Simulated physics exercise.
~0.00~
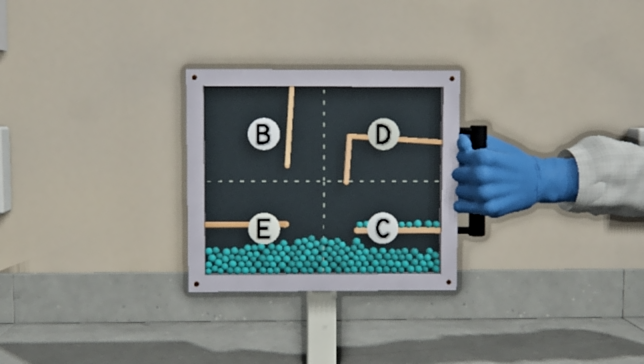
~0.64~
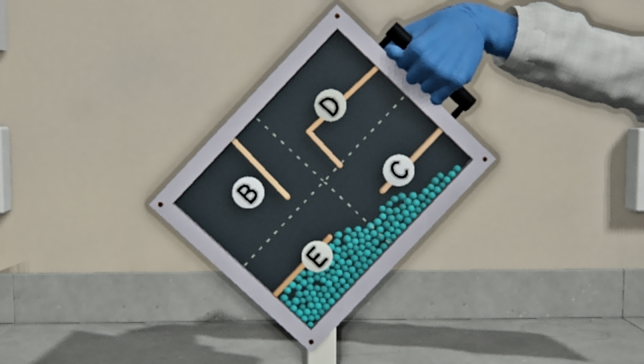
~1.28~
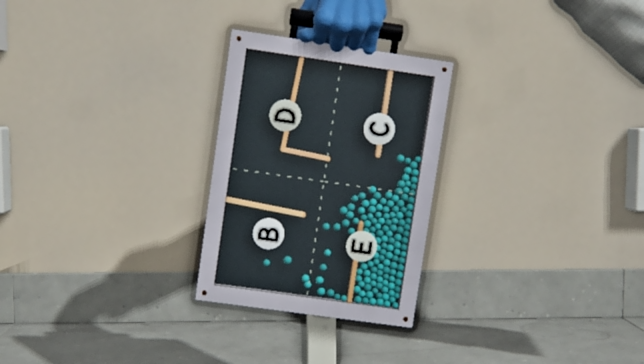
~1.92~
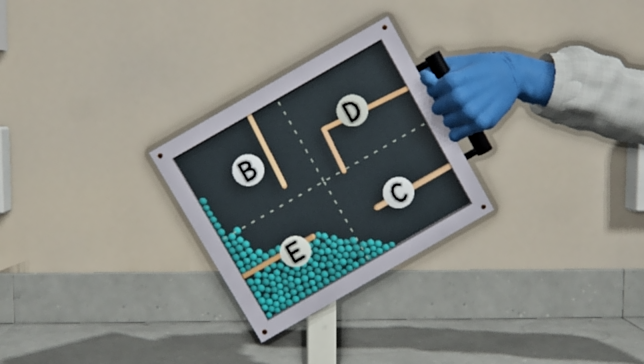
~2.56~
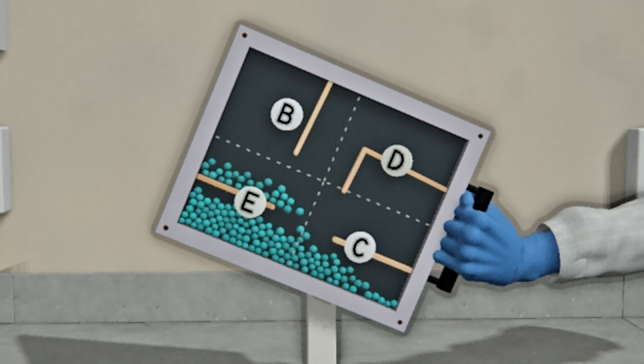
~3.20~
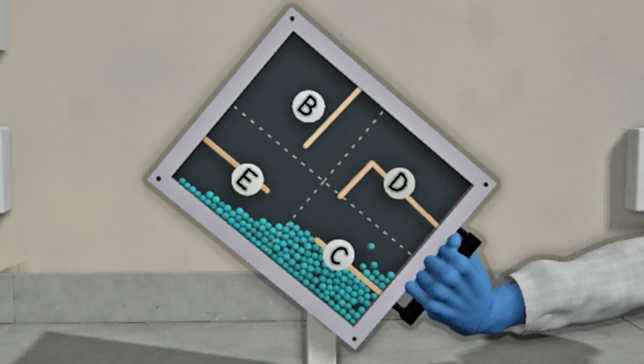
A blue-gloved hand grips the black handle of a pale-framed, dark-faced box of turquoise beads, seen from the front against a beige wall. Dashed lines divide it into quarters lettered B, D, E and C, with tan bars inside. Starting level with beads along the bottom, the box turns anticlockwise until the handle is on top and the beads heap around E. It swings back past level to tilt clockwise, and the beads slide down from E towards C. It ends tilted, handle at lower right, most beads gathered along the lower edge near C.
